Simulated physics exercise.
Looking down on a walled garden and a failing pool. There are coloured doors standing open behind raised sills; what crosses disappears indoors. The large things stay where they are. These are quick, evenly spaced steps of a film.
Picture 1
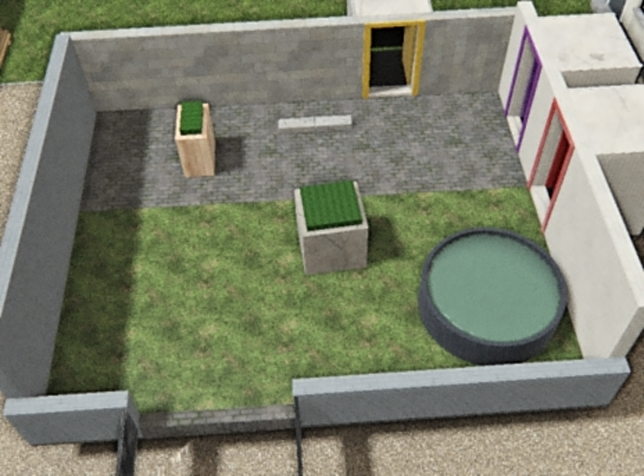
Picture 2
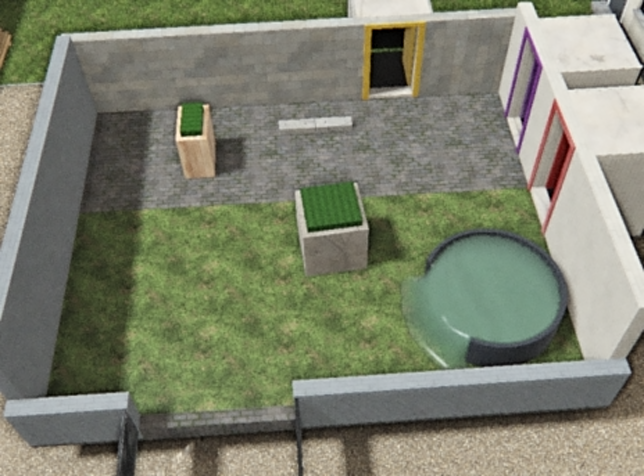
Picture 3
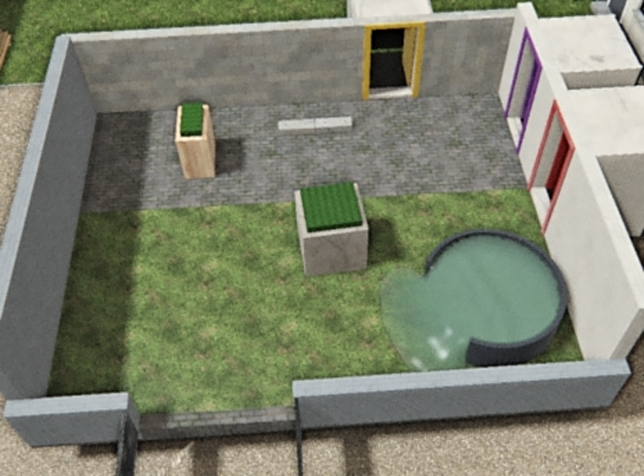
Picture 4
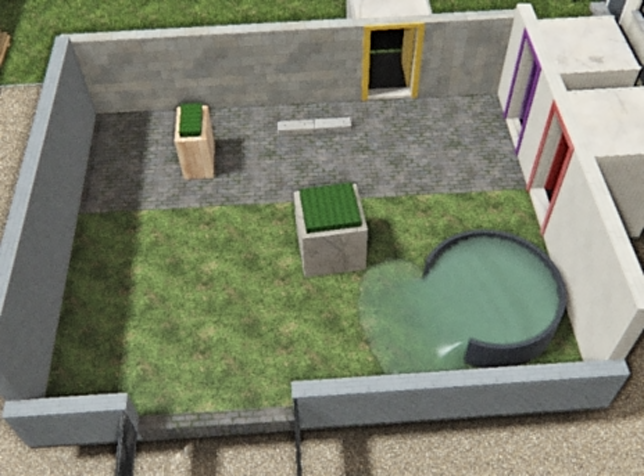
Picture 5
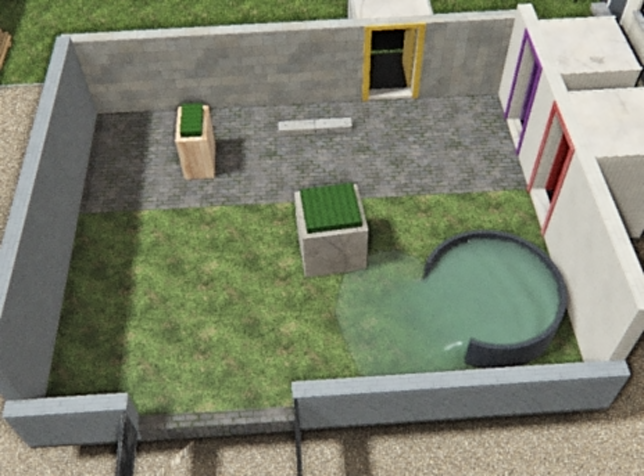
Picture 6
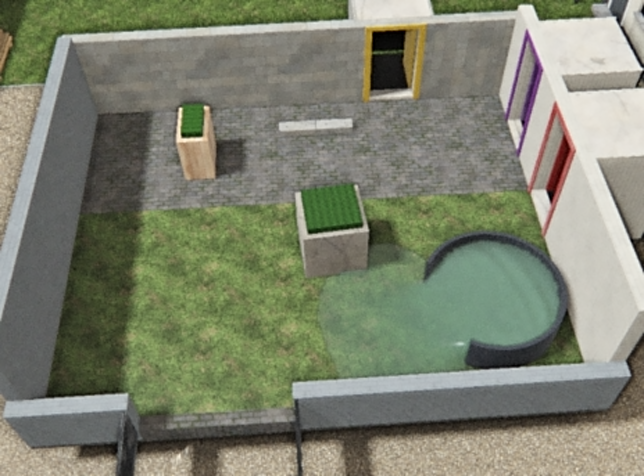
Water sat still in the round pool, then poured out through a gap in its lower left side and spread leftward across the grass in a widening sheet, passing below the square planter.
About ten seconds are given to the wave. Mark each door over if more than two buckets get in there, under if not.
Red door: Under, purple door: Under, yellow door: Under.
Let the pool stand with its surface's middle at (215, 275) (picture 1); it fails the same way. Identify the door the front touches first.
It is the yellow door.
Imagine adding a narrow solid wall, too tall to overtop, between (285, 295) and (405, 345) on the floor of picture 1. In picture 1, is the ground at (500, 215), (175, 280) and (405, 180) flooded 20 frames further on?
Listed order: Spared, swamped, swamped.
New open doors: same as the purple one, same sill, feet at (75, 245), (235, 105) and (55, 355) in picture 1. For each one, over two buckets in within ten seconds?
Well, the first one doesn't reach it, the next doesn't reach it, and the last overshoots.
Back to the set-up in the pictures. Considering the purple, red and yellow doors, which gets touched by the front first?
Result: The door marked red.
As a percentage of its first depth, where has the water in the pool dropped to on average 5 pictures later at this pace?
Near 58 in a hundred.
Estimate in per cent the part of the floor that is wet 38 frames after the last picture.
My best guess is some 55 %.
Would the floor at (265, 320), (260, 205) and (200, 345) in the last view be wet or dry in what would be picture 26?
First spot submerged, second spot spared, third spot submerged.
A moment on, water covers 15 % of the floor; the red door not reached, the purple door not reached, the yellow door not reached.
Next, water covers 25 % of the floor; the red door not reached, the purple door not reached, the yellow door not reached.
Then, water covers 40 % of the floor; the red door not reached, the purple door not reached, the yellow door not reached.
Later, water covers 55 % of the floor; the red door not reached, the purple door not reached, the yellow door not reached.
In the end, water covers 65 % of the floor; the red door wet at the sill, nothing in, the purple door not reached, the yellow door not reached.
